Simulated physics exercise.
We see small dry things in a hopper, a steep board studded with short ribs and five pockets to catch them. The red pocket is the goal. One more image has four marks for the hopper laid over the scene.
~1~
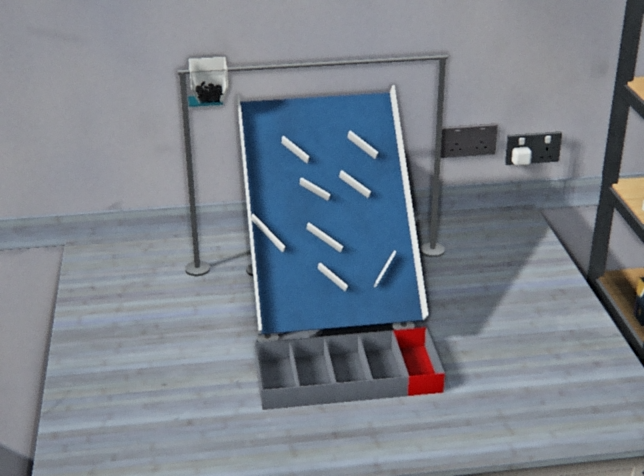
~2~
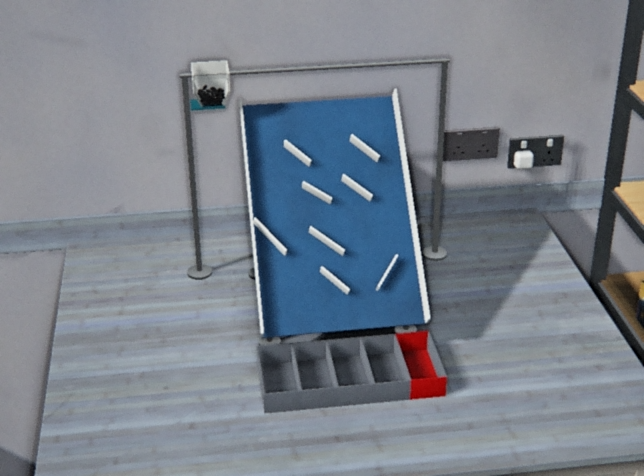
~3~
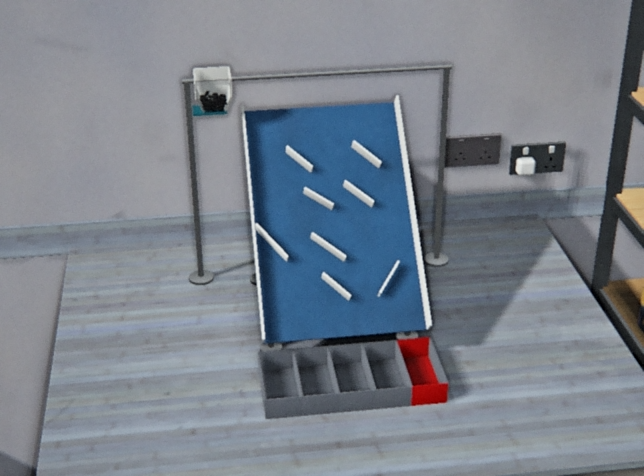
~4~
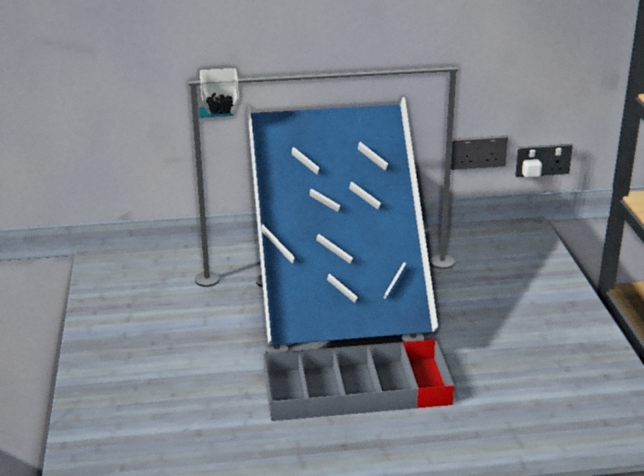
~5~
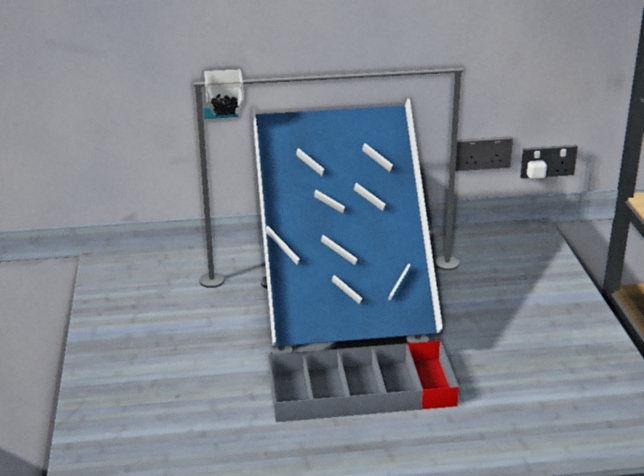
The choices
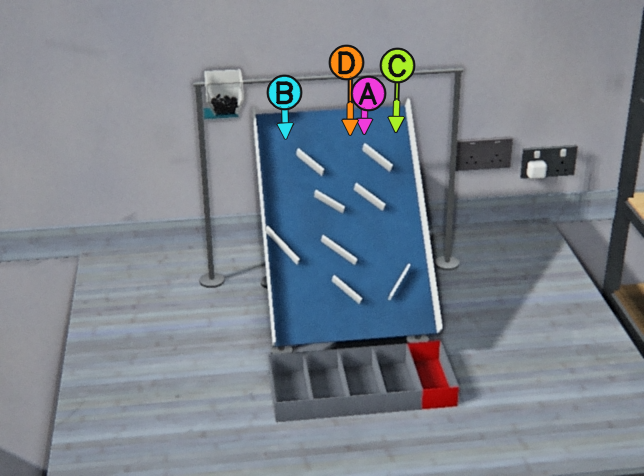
Only the camera moves, drifting slightly so that the whole scene shifts a little down and then right, while the objects stay still on a pale wood-grain surface against a grey wall, seen from the front and slightly above. A steep blue board with white edges and short white ribs stands below a grey rail, whose left end holds a clear hopper of black beans. In front sit four grey pockets and a red one at the right, with sockets and shelving beyond.
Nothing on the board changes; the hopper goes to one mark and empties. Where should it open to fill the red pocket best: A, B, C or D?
C.
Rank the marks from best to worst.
C, A, D, B.
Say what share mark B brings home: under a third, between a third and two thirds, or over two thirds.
Mark B gives under a third.
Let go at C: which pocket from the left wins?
It is the fifth one.
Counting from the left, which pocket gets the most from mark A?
The fifth from the left.
On the marked copy, mark A meets the board at (364, 128); mark B meets the board at (285, 133); mark C meets the board at (396, 126); mark D meets the board at (350, 129).
Choosing A, about two thirds in the red pocket, about a quarter in other pockets, a stray few held on the board, a stray few outside the box.
Choosing B, a stray few in the red pocket, nearly all in other pockets.
Choosing C, nearly all in the red pocket, a stray few in other pockets, a small part outside the box.
Choosing D, about a third in the red pocket, about half in other pockets, a small part held on the board.
